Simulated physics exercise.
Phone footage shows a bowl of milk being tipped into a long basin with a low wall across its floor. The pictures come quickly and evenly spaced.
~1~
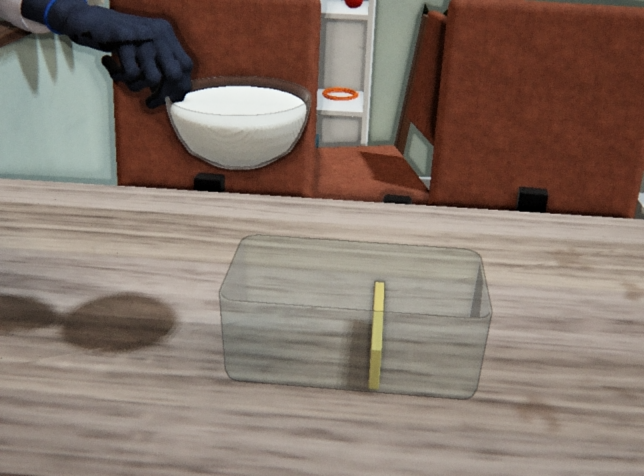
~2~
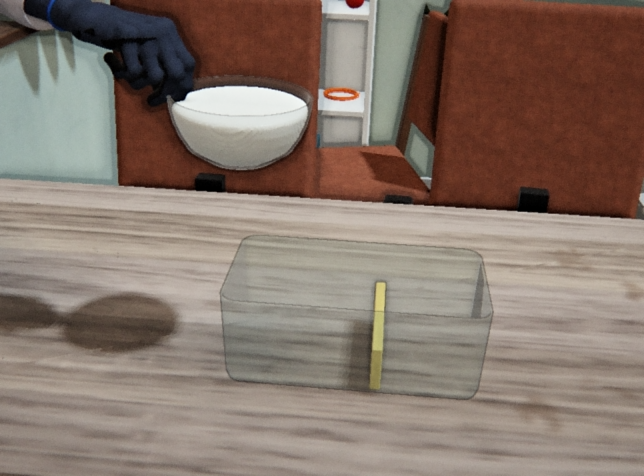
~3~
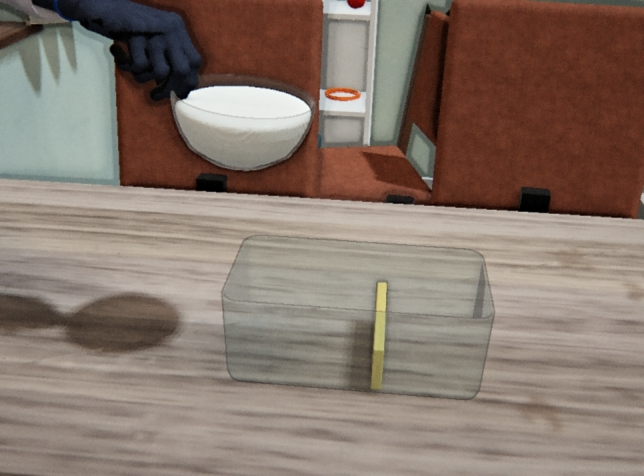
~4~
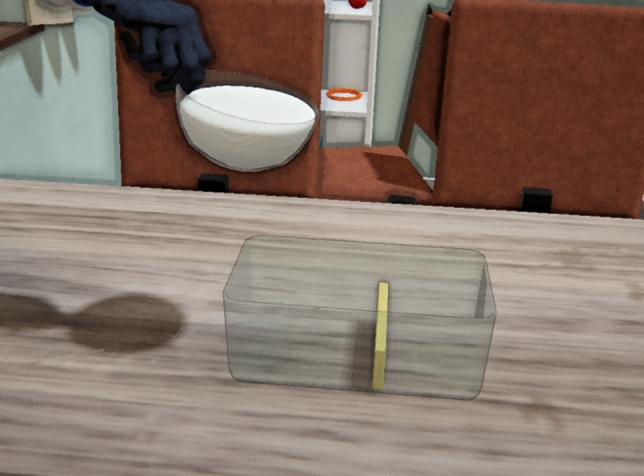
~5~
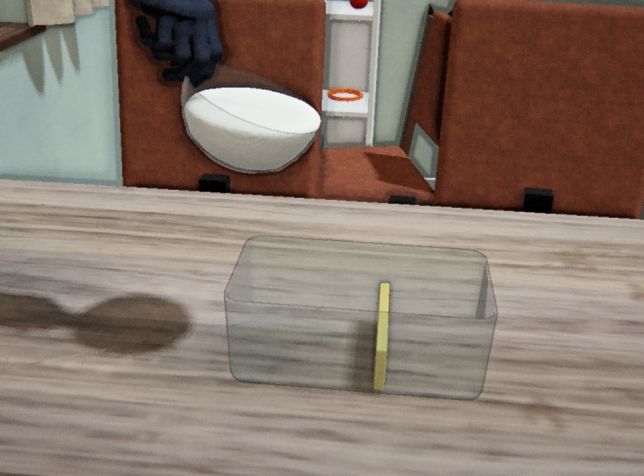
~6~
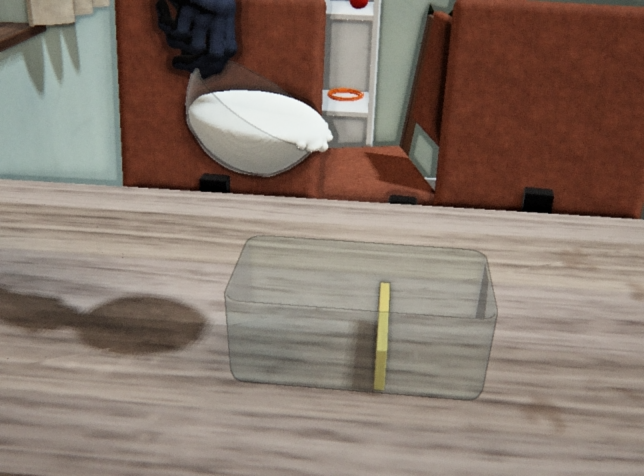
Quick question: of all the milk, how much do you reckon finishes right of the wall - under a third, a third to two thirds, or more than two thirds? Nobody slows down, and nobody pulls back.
Short answer, the right side fails to reach a third.
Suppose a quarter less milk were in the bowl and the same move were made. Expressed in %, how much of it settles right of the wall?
Roughly 5 %.
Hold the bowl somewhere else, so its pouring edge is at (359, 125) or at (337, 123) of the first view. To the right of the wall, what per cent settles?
In order, roughly 65 percent and 40 percent.
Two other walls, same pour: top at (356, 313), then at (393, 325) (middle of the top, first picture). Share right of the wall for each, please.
Roughly 50 % and then 10 %.
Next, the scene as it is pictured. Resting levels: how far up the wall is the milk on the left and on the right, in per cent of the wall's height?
I'd put the left at about 40 and the right at about 10.
A moment on, the bowl is tipped on its side and 15 per cent is still to pour, 23 is left of the wall and 10 right of it.
Next, the bowl is tipped right over and 1 per cent is still to pour, 77 is left of the wall and 15 right of it.
Then the bowl is tipped right over and 0 per cent is still to pour, 78 is left of the wall and 16 right of it.
Later the bowl is tipped right over and 0 per cent is still to pour, 78 is left of the wall and 16 right of it.
Finally, 78 per cent lies left of the wall, 16 right of it and 5 outside.
